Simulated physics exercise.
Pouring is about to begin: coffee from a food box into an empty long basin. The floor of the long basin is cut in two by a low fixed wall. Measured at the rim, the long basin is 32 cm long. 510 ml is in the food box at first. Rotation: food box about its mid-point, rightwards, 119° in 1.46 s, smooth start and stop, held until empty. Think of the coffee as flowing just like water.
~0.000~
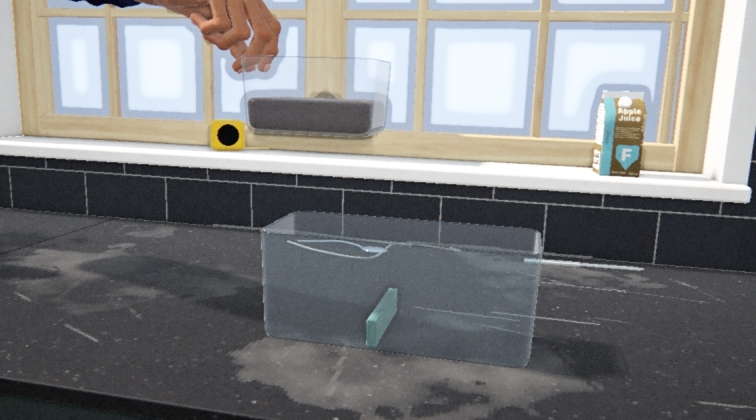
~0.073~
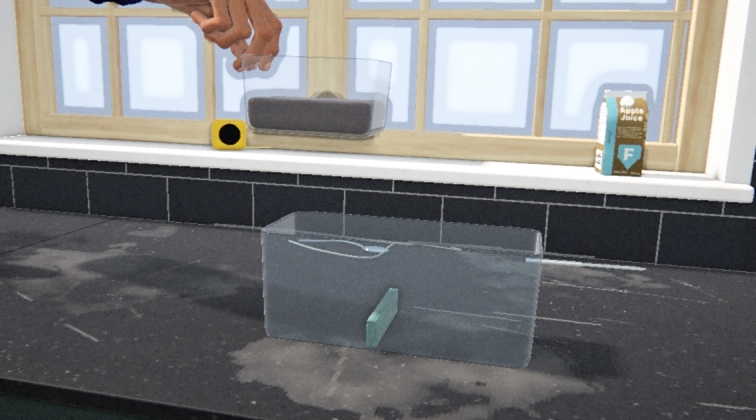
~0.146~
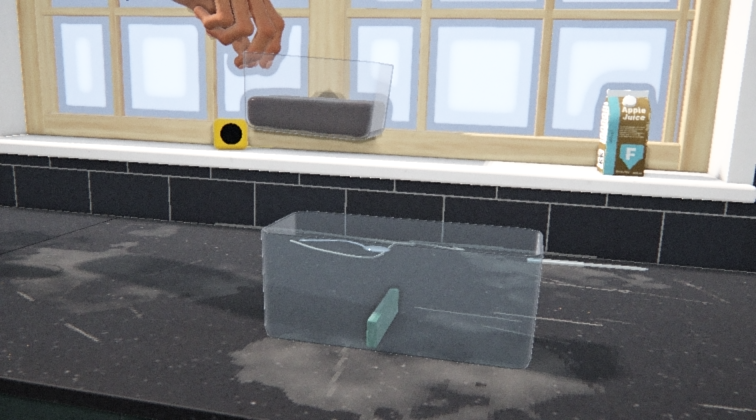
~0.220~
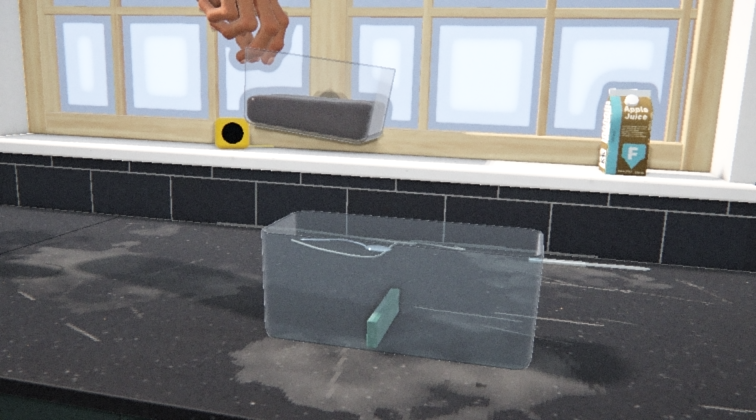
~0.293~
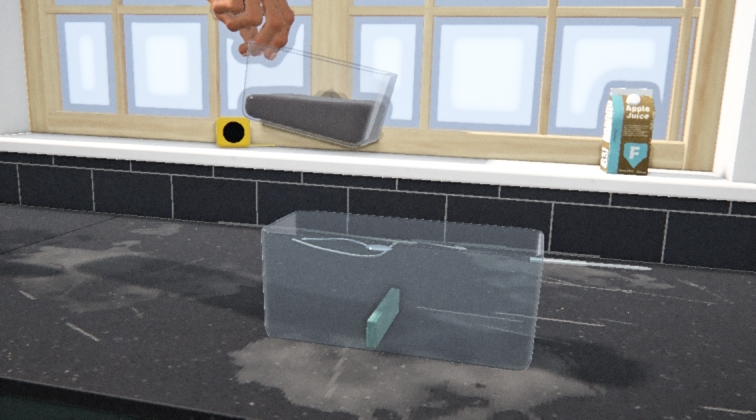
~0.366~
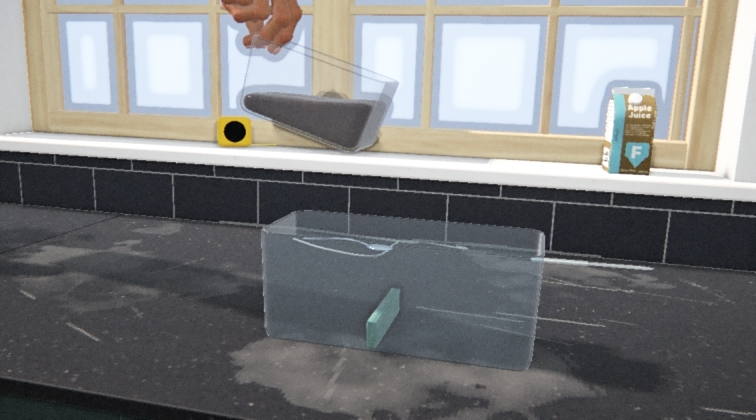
On a dark kitchen counter, a clear long basin stands with a small pale green wall inside, while above it a hand slowly tilts a transparent food box of dark coffee, lowering its right side as the contents shift.
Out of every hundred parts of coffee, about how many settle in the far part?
About 76 out of 100.
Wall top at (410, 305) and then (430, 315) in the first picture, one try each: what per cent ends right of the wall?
I'd put it at about 50 per cent for the first and about 30 per cent for the second.
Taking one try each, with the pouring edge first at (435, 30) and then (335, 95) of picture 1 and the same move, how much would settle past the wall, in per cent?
90 in a hundred, followed by 20 in a hundred.
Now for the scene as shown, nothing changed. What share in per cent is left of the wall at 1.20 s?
Left share: Approx. 10 %.
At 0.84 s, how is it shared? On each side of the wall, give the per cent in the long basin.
About 0 % left, 12 % right.
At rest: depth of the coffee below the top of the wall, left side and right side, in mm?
Left about 26 mm, right about 16 mm.
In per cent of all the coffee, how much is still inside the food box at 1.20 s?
About 8 percent.
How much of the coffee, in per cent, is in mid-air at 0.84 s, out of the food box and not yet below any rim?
I'd put it at about 30 percent.
After 0.84 s the tilt is 74° and 57 per cent is still to pour, 0 is left of the wall and 13 right of it.
After 1.20 s the tilt is 110° and 8 per cent is still to pour, 10 is left of the wall and 72 right of it.
After 1.56 s the tilt is 119° and 0 per cent is still to pour, 22 is left of the wall and 78 right of it.
After 1.96 s the tilt is 119° and 0 per cent is still to pour, 24 is left of the wall and 76 right of it.
In the end 24 per cent lies left of the wall, 76 right of it and 1 outside.
